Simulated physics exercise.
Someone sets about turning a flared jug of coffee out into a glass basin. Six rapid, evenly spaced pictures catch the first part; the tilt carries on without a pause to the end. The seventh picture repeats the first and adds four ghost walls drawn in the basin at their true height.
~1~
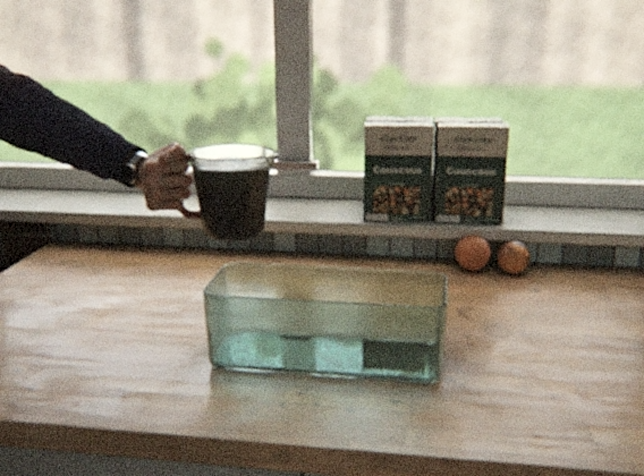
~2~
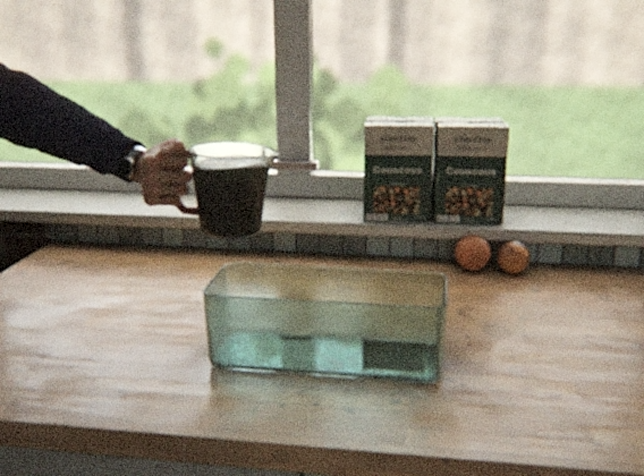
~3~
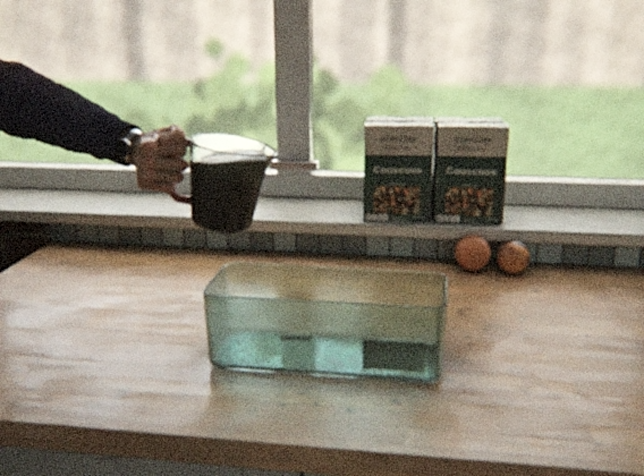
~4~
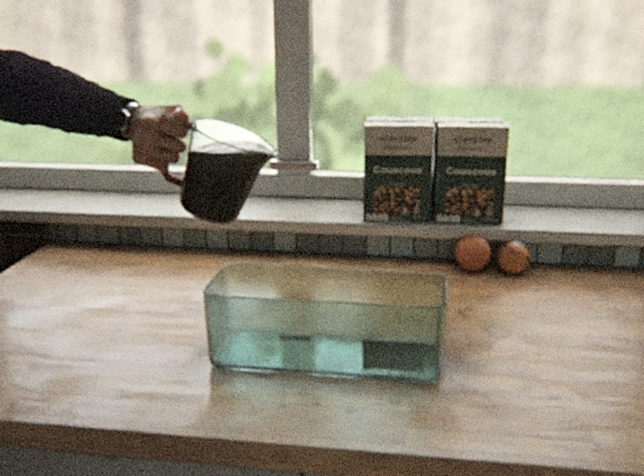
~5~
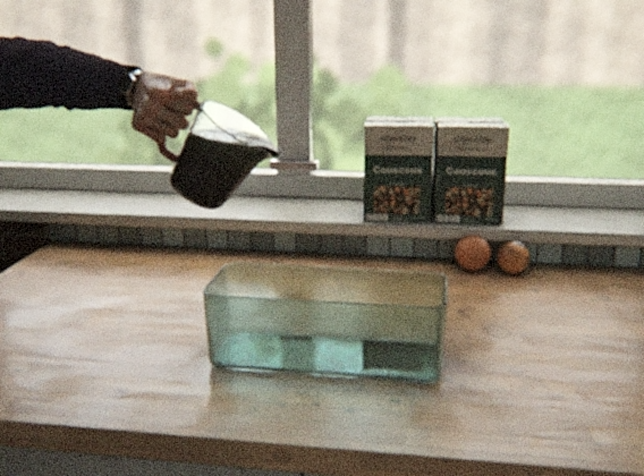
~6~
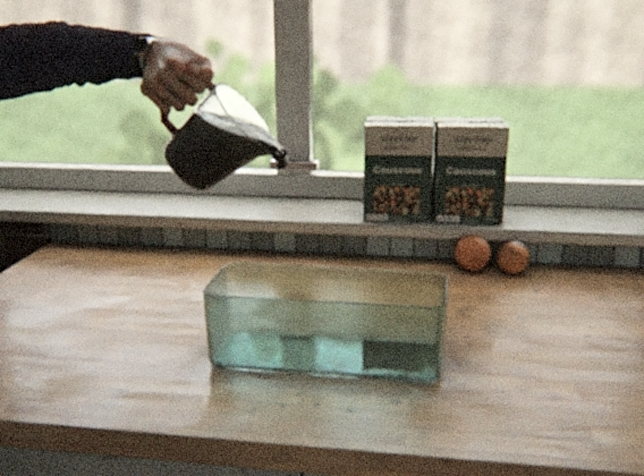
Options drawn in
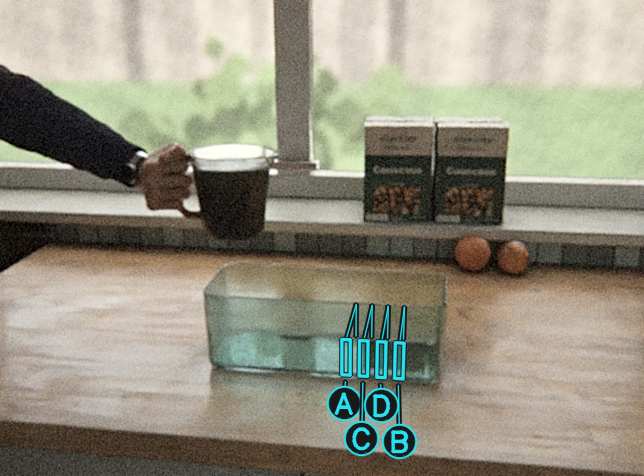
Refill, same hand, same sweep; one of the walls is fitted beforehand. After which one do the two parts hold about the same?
C.
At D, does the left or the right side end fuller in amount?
The left one.
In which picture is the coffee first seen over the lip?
In picture 5.
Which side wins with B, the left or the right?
The left one.
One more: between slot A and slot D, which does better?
Slot A.
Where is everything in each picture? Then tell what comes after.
The first picture shows upright, lip at (277, 155); basin from (210, 364) to (441, 380); nothing has left yet.
The second picture shows tipped about 2°, lip at (277, 155); nothing has left yet.
The third picture shows tipped about 10°, lip at (277, 155); nothing has left yet.
The fourth picture shows tipped about 21°, lip at (276, 155); nothing has left yet.
The fifth picture shows tipped about 34°, lip at (276, 154); coffee is over the lip, down to (276, 154).
The sixth picture shows tipped about 49°, lip at (275, 154); coffee is over the lip, down to (283, 166).
In cyan, A at (345, 381); B at (398, 385); C at (362, 382); D at (380, 383).
With A, about 22 % ends left of the wall and 67 % right of it; 11 % is lost outside.
With B, about 87 % ends left of the wall and 3 % right of it; 10 % is lost outside.
With C, about 46 % ends left of the wall and 46 % right of it; 8 % is lost outside.
With D, about 80 % ends left of the wall and 14 % right of it; 6 % is lost outside.
